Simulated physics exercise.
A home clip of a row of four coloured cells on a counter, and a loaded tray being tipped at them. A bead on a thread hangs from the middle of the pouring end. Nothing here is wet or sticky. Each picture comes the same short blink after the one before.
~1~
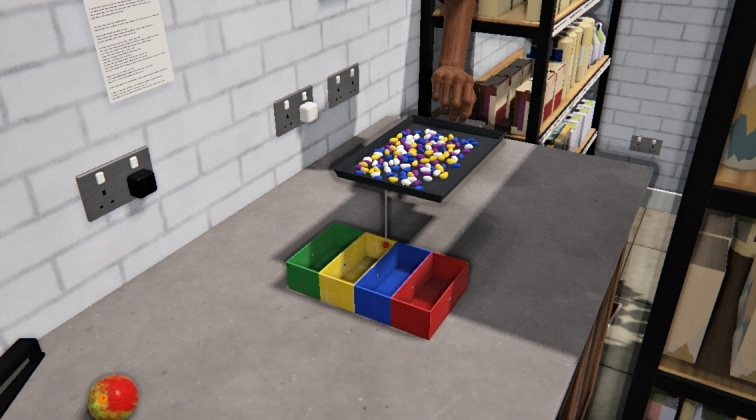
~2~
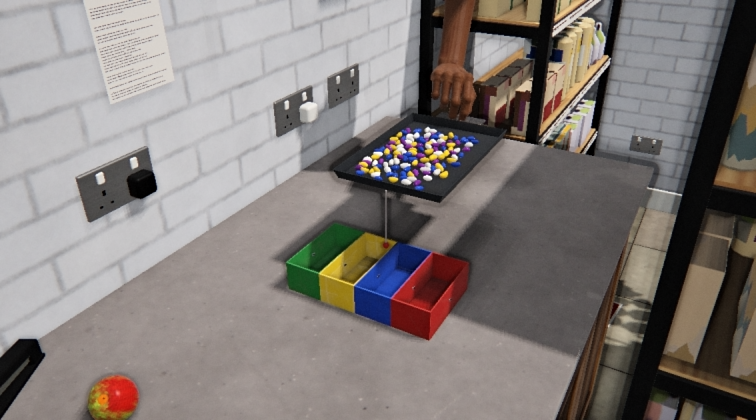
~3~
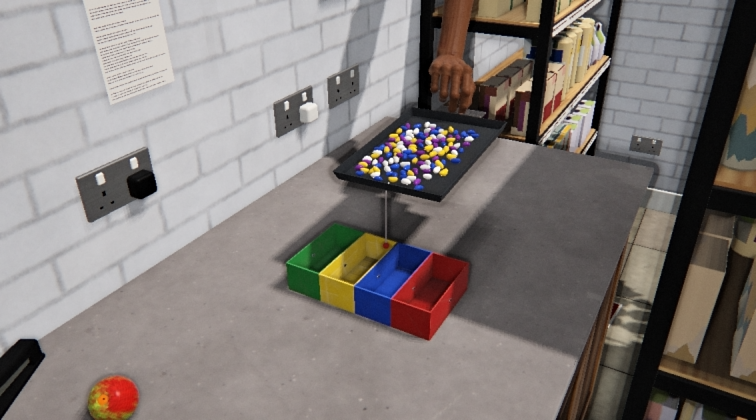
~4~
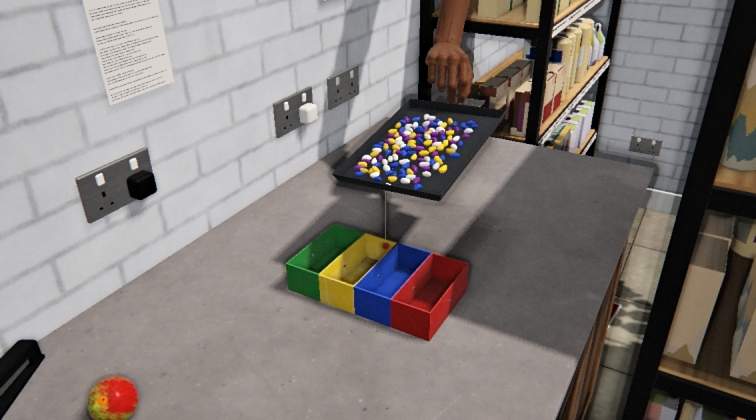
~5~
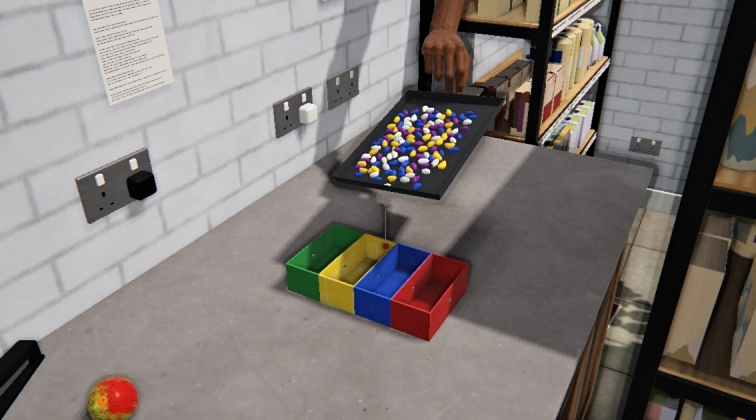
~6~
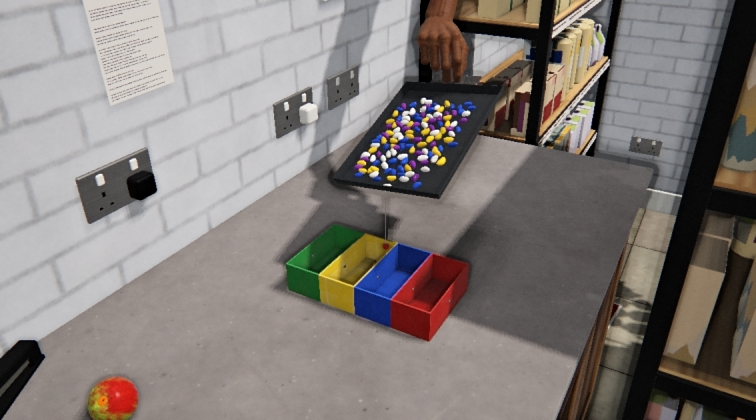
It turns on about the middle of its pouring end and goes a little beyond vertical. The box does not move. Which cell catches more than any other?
It favours the green compartment.
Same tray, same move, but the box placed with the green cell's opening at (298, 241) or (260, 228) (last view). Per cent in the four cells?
In turn 100 and 90 in a hundred.
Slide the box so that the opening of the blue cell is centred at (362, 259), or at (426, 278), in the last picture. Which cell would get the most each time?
At the first place the yellow cell, at the second that green cell.
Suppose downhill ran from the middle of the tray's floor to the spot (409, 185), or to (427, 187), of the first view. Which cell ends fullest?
One: The red cell. Two: The red cell.
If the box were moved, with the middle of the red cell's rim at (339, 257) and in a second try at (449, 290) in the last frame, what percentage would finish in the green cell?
Roughly 0 per cent, and 60 per cent.
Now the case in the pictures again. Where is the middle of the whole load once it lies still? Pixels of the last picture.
Near (329, 278).
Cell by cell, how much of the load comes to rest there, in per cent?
Green cell near 60; yellow cell near 30; blue cell near 10; red cell near 0.
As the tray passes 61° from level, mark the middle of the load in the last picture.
At about (371, 153).
Soon, tray tipped steeply; nearly all on the tray; a stray few falling or outside the box.
A while on, tray tipped right over; about half on the tray; a small part in the green cell; a stray few in the blue cell; a stray few in the yellow cell; about a third falling or outside the box.
Towards the end, tray tipped past a quarter turn; about two thirds in the green cell; about a quarter in the yellow cell; a small part in the blue cell; a stray few falling or outside the box.
Finally, tray tipped past a quarter turn; about two thirds in the green cell; about a quarter in the yellow cell; a small part in the blue cell; none in the red cell; a stray few outside the box.
